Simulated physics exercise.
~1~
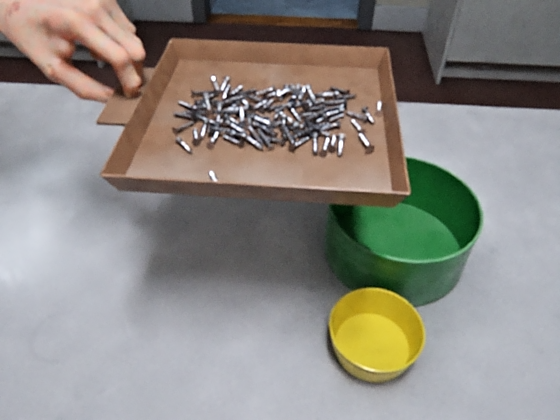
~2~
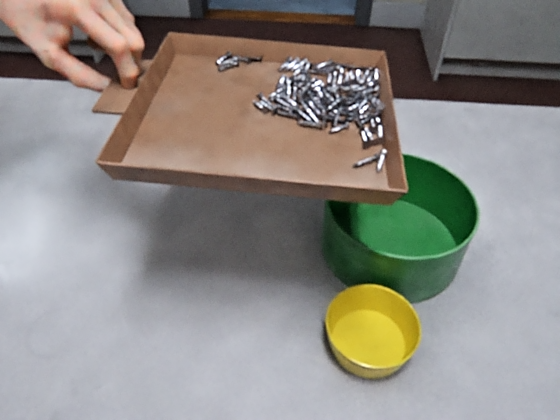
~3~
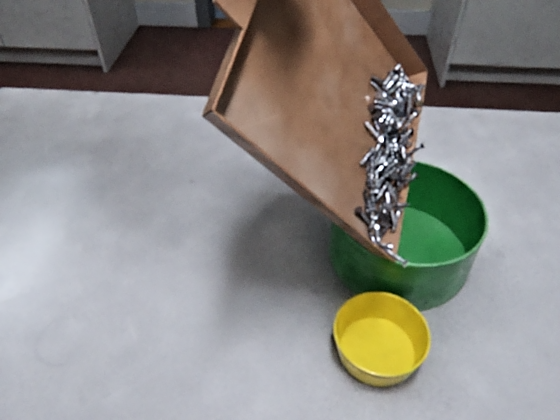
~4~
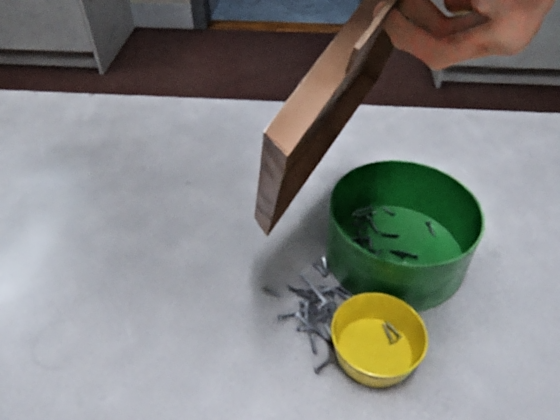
Steel screws slide across a hand-tilted brown tray, spilling into the green pot and outside it.
